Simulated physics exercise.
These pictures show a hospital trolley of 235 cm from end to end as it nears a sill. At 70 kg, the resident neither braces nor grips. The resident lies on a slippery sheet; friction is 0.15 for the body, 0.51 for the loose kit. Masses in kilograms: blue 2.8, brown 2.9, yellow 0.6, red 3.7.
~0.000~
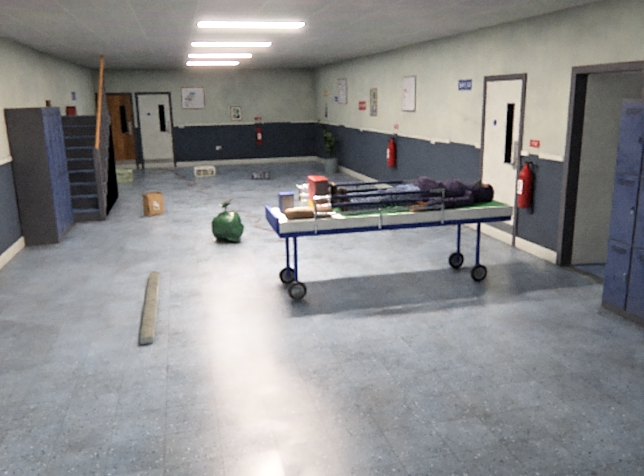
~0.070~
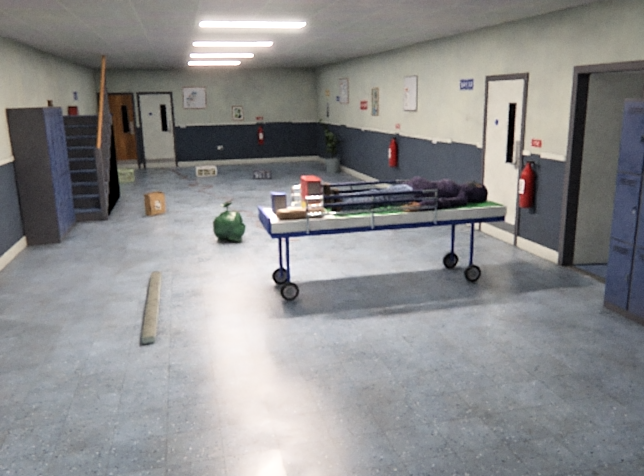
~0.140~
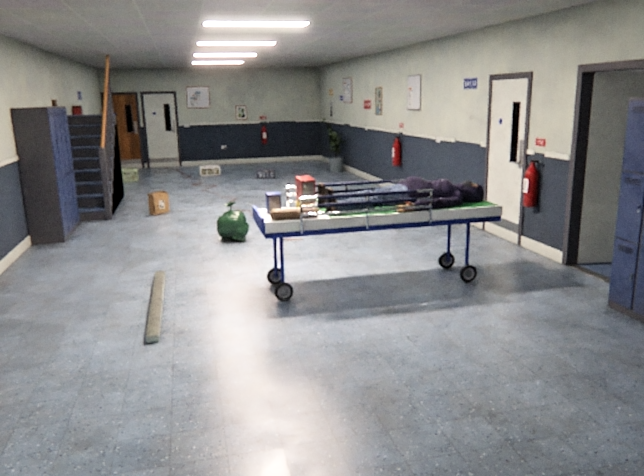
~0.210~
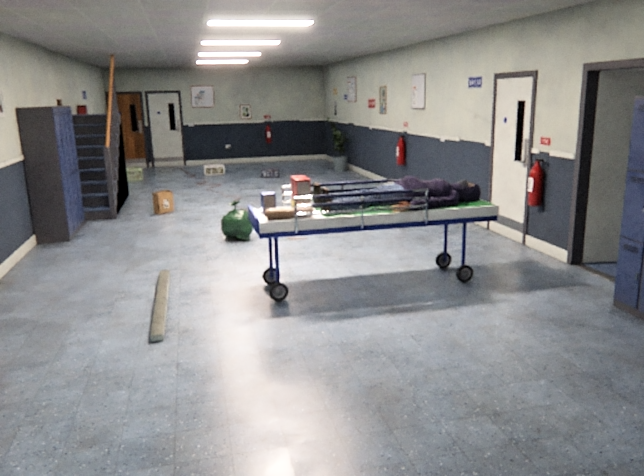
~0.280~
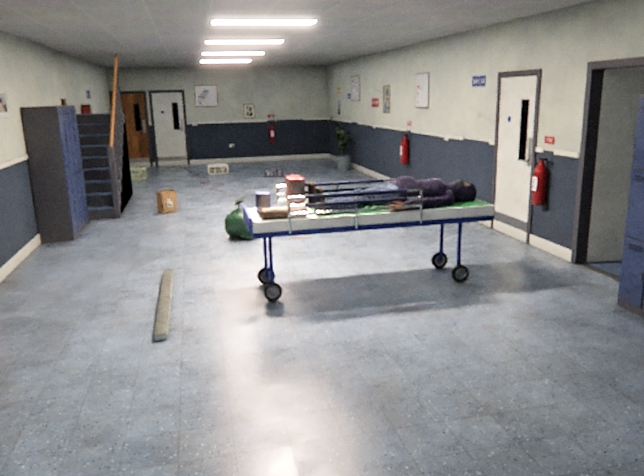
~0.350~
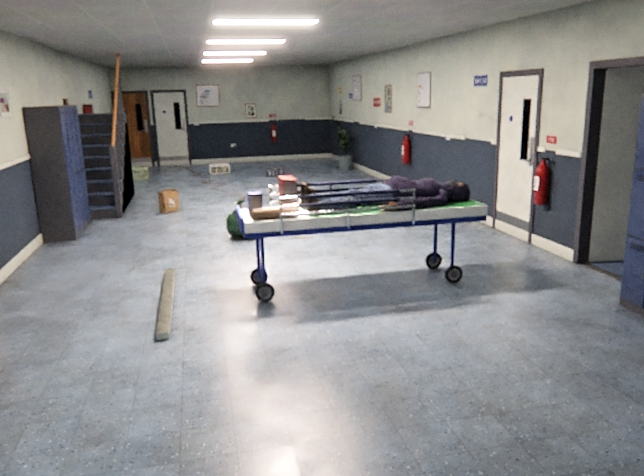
A wheeled hospital trolley carrying a dark figure lying flat and several small items, one of them red, moves a short way left across a grey-floored corridor, gradually passing in front of a green bag on the floor.
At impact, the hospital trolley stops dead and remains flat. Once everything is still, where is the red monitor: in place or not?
Stays put.
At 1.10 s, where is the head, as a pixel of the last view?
Roughly (368, 198).
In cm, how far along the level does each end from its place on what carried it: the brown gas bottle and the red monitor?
Brown gas bottle: 5; red monitor: 25.
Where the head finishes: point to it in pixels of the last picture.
At about (348, 199).
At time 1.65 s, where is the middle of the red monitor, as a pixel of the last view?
At that moment it is roughly at (180, 195).
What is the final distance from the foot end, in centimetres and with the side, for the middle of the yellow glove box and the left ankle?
Measured at the end, the yellow glove box is 20 cm short and the left ankle is 30 cm short.
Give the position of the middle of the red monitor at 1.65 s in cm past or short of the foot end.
About 25 cm short of it.
It happens at 0.95 s.
After 1.10 s the red monitor is 35 cm short of the foot end, tilted 20°, near (192, 194) in the last picture's view.
After 1.35 s the red monitor is 20 cm short of the foot end, tilted 10°, near (175, 195) in the last picture's view; the yellow glove box 23 cm short of the foot end, tilted 0°.
After 1.65 s the red monitor is 25 cm short of the foot end, tilted 5°, near (180, 195) in the last picture's view; the yellow glove box 24 cm short of the foot end, tilted 5°.
When all is still (2.8 s), blue pump stays on; brown gas bottle stays on; yellow glove box stays on; red monitor stays on; left ankle stops short of the foot end.
